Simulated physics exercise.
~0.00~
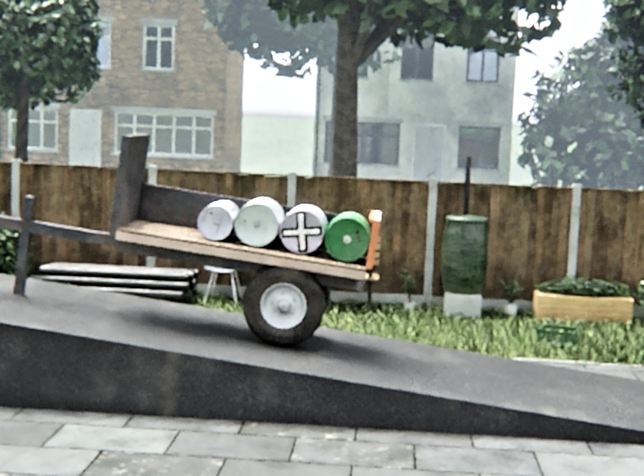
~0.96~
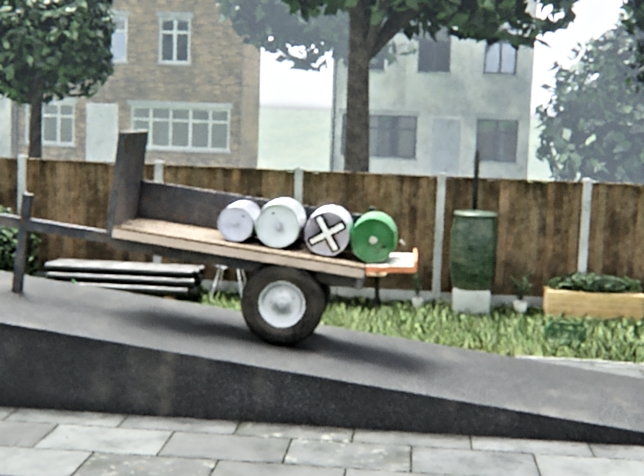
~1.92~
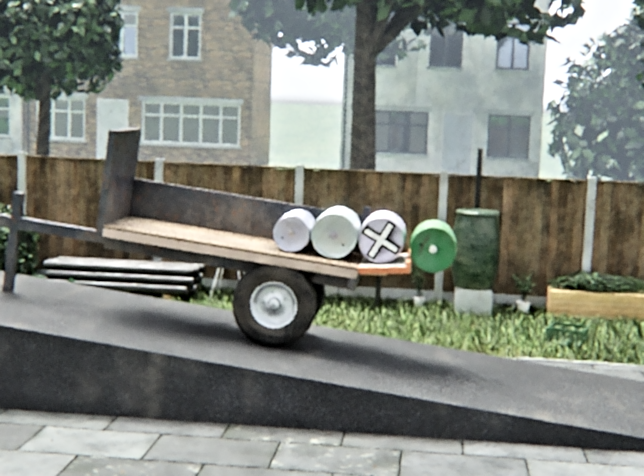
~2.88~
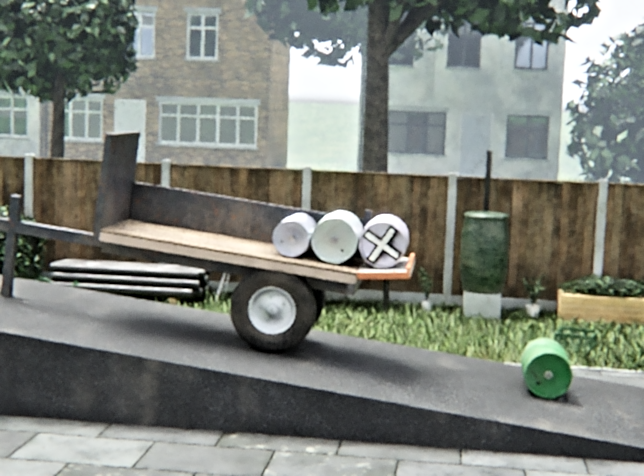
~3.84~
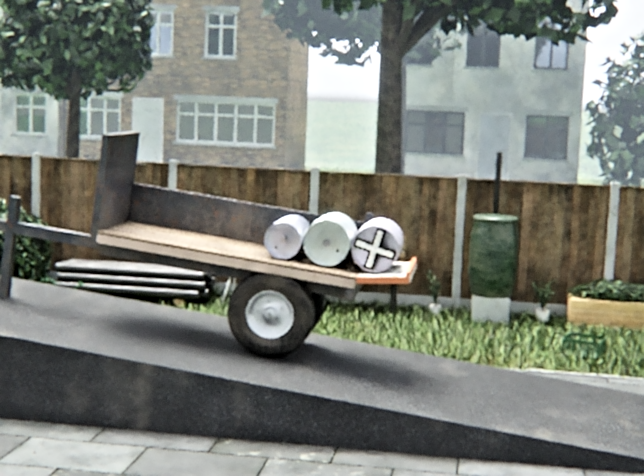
To begin with, a flat trailer stands on a slope that falls to the right, carrying four kegs in a row, with a green one nearest the raised orange tailgate. The gate swings down, and the kegs roll right toward the open end. The green keg rolls over the lowered gate, drops off the back and reaches the ramp below. The keg marked with a cross stops short on the gate beside the two plain pale ones. Finally, the green keg is out of sight, while the three others remain aboard, having shifted slightly back to the left.
